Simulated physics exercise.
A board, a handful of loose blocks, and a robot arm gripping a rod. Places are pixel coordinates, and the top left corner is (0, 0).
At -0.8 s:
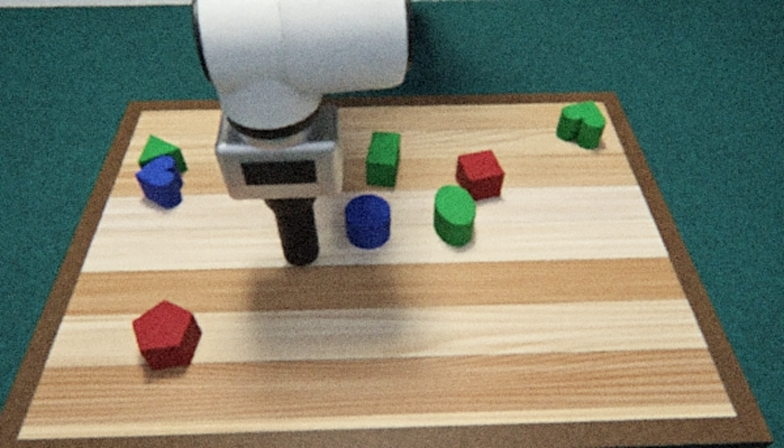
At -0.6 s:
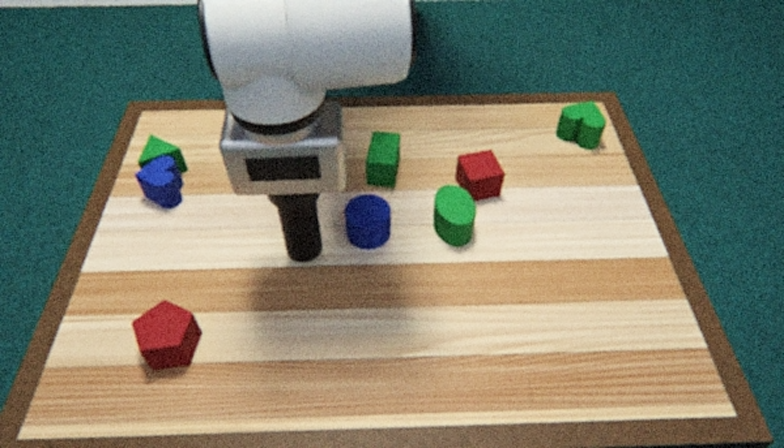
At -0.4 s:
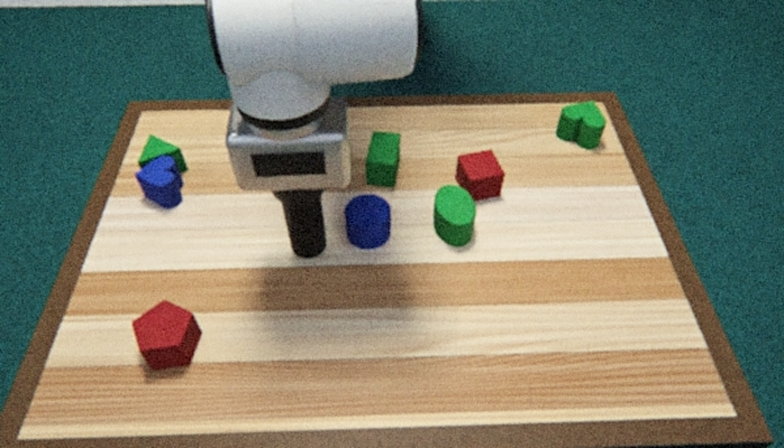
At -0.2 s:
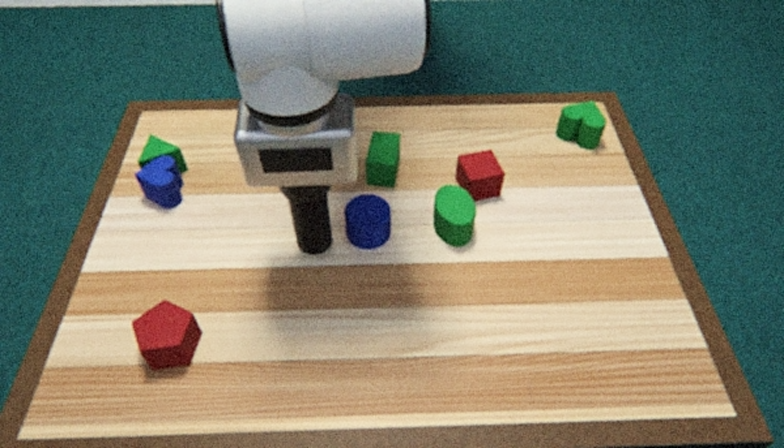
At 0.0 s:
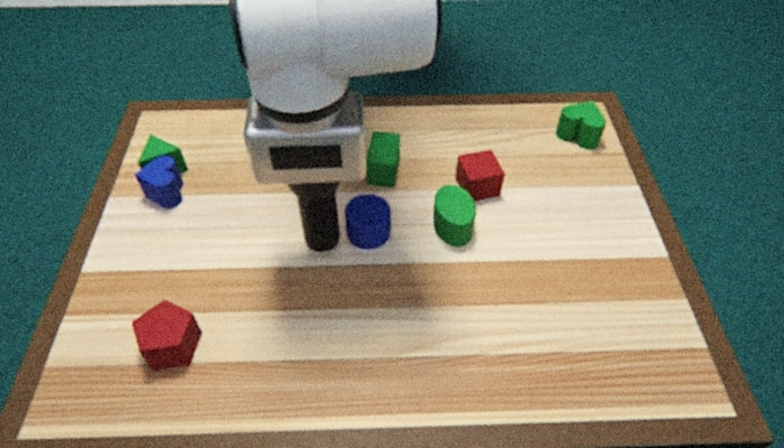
Robot arm gripping a dark rod edging slightly right toward a blue cylinder, while the scattered coloured blocks stay still.
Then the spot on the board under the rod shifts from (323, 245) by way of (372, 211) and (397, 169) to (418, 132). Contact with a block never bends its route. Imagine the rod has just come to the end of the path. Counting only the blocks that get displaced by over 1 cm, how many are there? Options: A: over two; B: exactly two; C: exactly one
B.
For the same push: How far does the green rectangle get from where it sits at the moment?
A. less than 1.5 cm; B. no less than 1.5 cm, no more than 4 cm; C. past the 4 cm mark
C.
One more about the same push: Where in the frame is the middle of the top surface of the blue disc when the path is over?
I'd expect the centre of its top face to be at (412, 195).
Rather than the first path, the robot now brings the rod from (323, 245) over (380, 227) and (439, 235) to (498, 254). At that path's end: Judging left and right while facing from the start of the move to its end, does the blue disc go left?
Short answer: Yes.
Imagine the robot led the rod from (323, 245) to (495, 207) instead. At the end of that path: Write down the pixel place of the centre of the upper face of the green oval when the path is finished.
It is going to be at (536, 203).
What follows on the original path. One third of the way, rod at (373, 203); blue disc at (411, 196).
Two thirds of the way, rod at (397, 161); blue disc at (412, 195); green rectangle at (389, 120), turned 30° anticlockwise.
At the end, rod at (419, 125); blue disc at (412, 195); green rectangle at (387, 94), turned 90° anticlockwise; green oval unmoved.
